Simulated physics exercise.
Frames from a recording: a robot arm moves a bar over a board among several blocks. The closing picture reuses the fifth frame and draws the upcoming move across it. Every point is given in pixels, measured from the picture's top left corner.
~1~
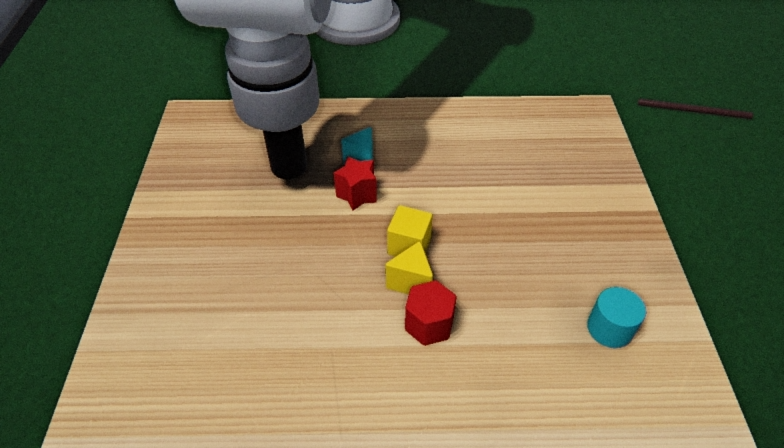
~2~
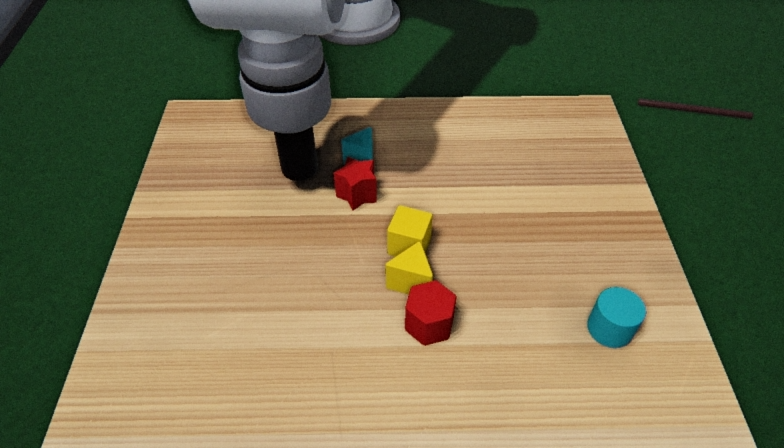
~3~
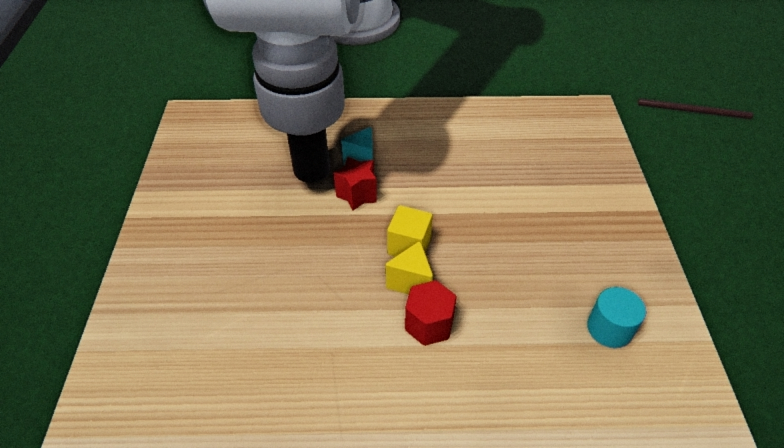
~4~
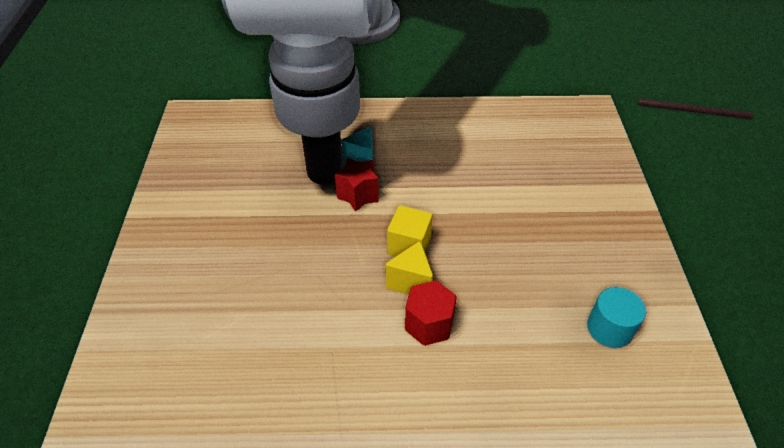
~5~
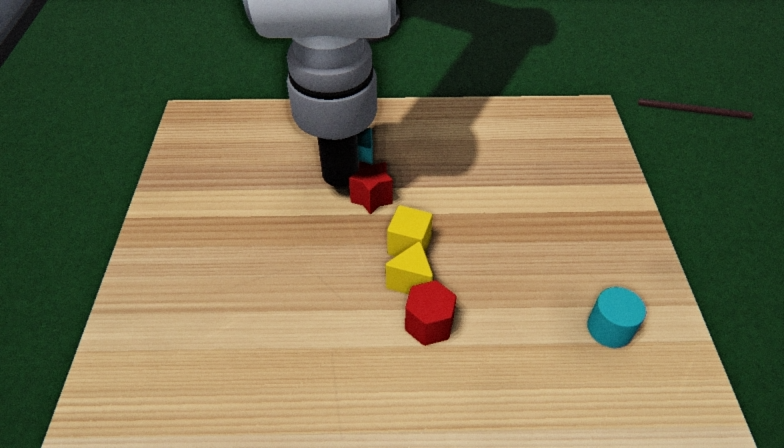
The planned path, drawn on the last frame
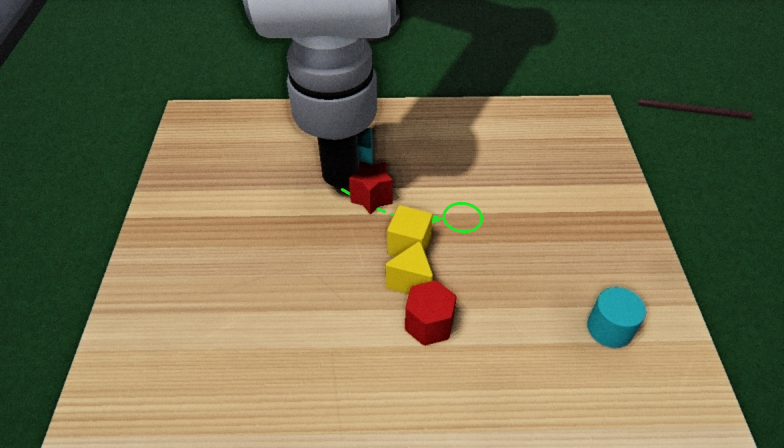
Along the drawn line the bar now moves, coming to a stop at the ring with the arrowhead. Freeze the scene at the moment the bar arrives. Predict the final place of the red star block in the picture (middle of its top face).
The middle of the upper face of the red star block will lie at about (501, 200) in the picture.
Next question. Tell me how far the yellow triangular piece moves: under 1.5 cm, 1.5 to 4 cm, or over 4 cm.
The yellow triangular piece moves under 1.5 cm.
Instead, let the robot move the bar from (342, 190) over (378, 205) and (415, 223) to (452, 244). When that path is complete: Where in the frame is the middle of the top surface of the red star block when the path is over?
Its top middle will sit at (490, 216).
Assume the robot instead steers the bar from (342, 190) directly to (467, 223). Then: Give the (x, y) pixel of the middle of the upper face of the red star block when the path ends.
It should be at about (505, 208).
The line goes from (342, 190) by way of (376, 208) and (418, 219) to (463, 217).
What follows on the original path. One third of the way, bar at (377, 195); red star block at (411, 190).
Two thirds of the way, bar at (421, 205); red star block at (457, 200); yellow square block at (414, 225).
At the end, bar at (465, 203); turquoise triangular piece unmoved; red star block at (501, 201); yellow square block at (414, 225); yellow triangular piece unmoved.
